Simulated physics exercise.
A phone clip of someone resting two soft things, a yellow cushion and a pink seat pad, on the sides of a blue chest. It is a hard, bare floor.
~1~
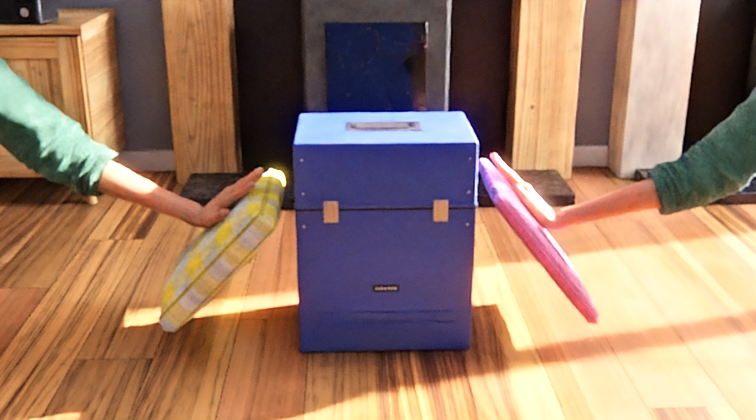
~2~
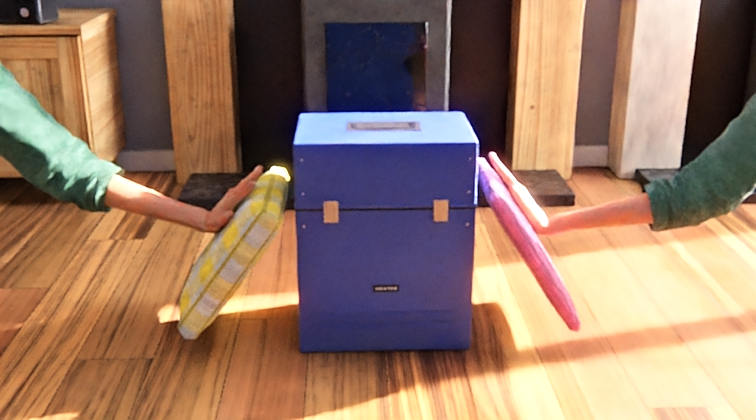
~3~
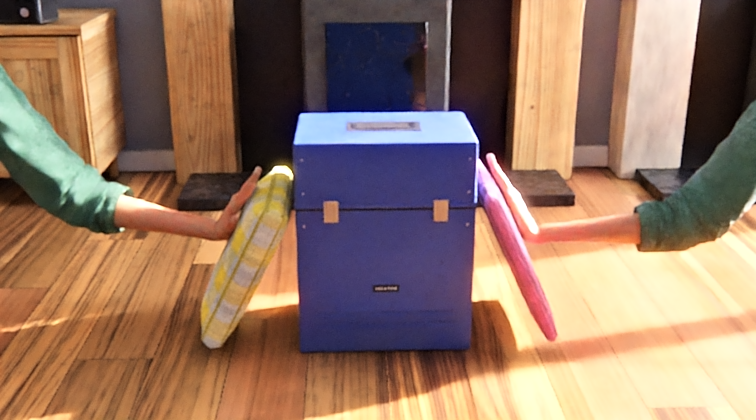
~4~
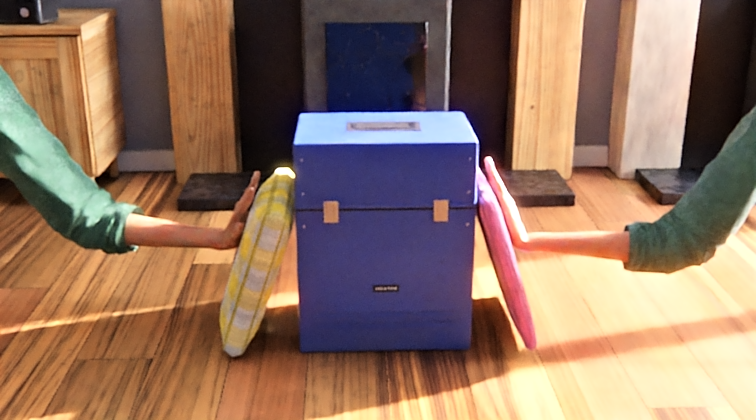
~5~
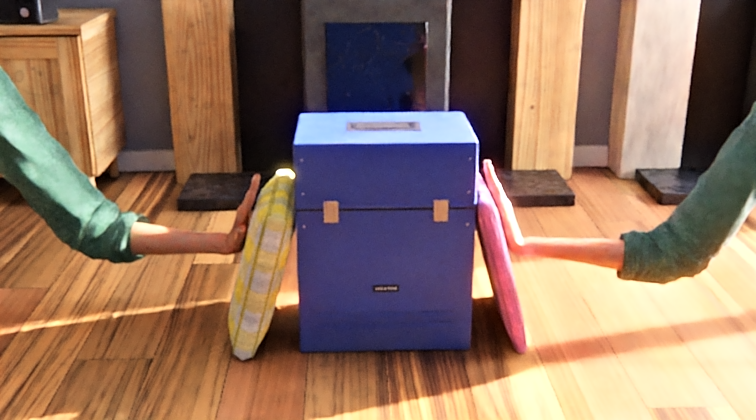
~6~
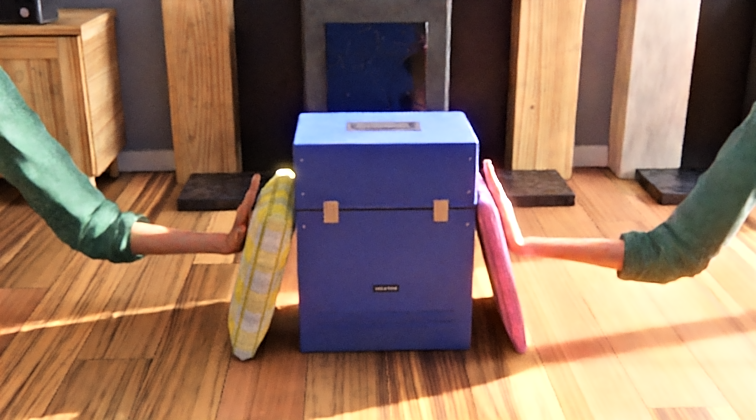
Blue chest on a bare wooden floor as two hands press a yellow cushion and pink pad nearly upright against its sides.
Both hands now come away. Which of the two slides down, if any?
As it turns out, the yellow cushion keeps leaning; the pink seat pad holds its lean.
Then, 0.32 s after the last picture, cushion leaning near (265, 261); seat pad leaning near (493, 254).
At rest, cushion leaning near (265, 261); seat pad leaning near (493, 254). The yellow cushion holds its lean and the pink seat pad remains propped up.
